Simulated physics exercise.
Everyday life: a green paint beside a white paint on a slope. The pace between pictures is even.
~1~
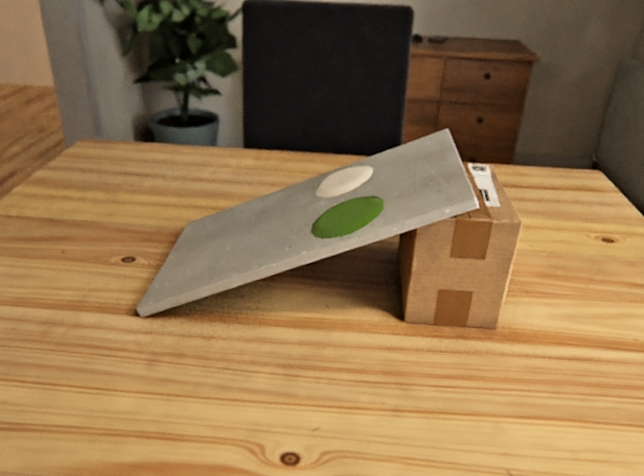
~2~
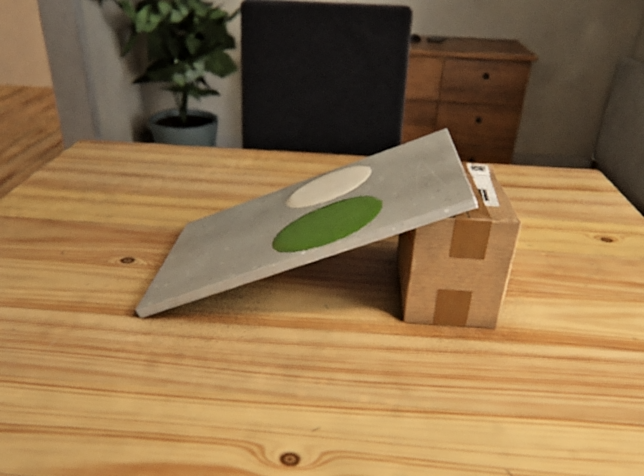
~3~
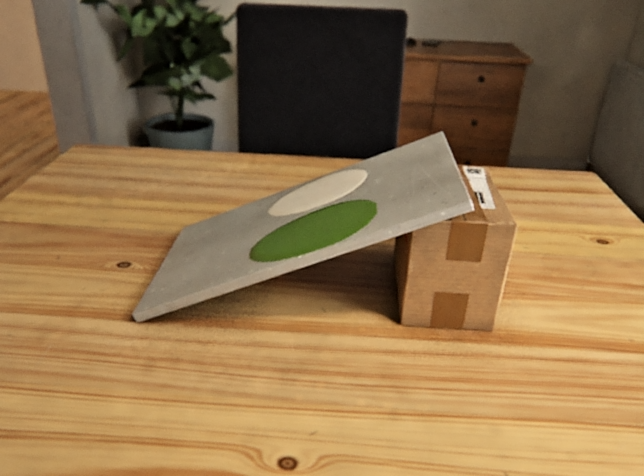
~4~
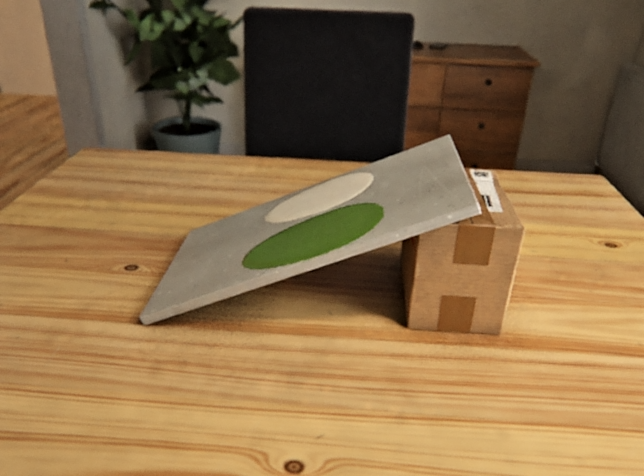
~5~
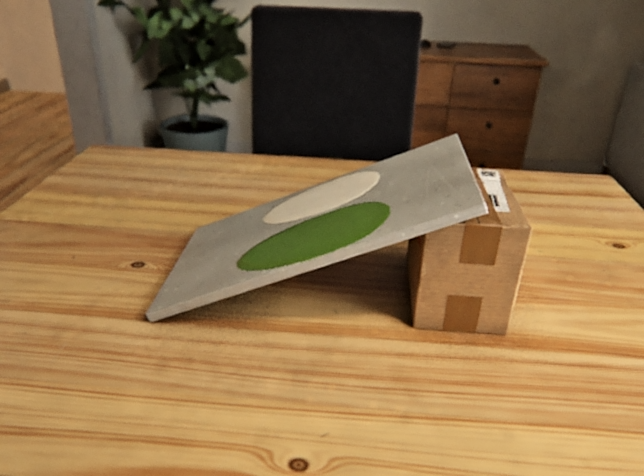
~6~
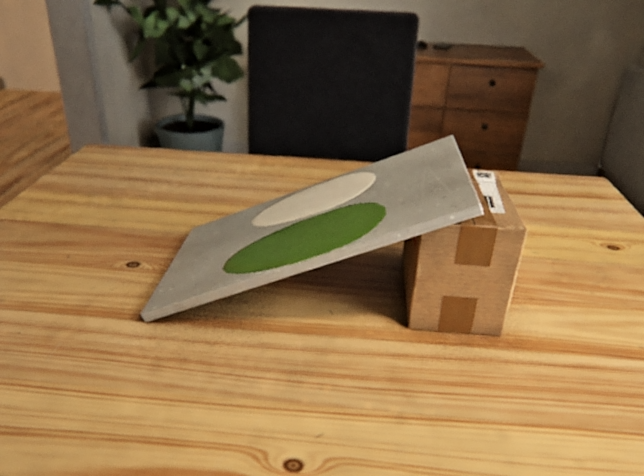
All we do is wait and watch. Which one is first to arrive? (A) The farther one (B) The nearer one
The answer is B.
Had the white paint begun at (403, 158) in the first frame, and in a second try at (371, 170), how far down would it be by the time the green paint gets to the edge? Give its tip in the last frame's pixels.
(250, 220) first, then (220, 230).
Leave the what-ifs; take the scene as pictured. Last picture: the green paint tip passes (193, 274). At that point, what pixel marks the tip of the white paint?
Roughly at (230, 227).
A moment on, the green paint is close to the edge; the white paint is three quarters of the way down.
Further on, the green paint is close to the edge; the white paint is close to the edge.
When it is over, the green paint is at the low edge; the white paint is close to the edge.
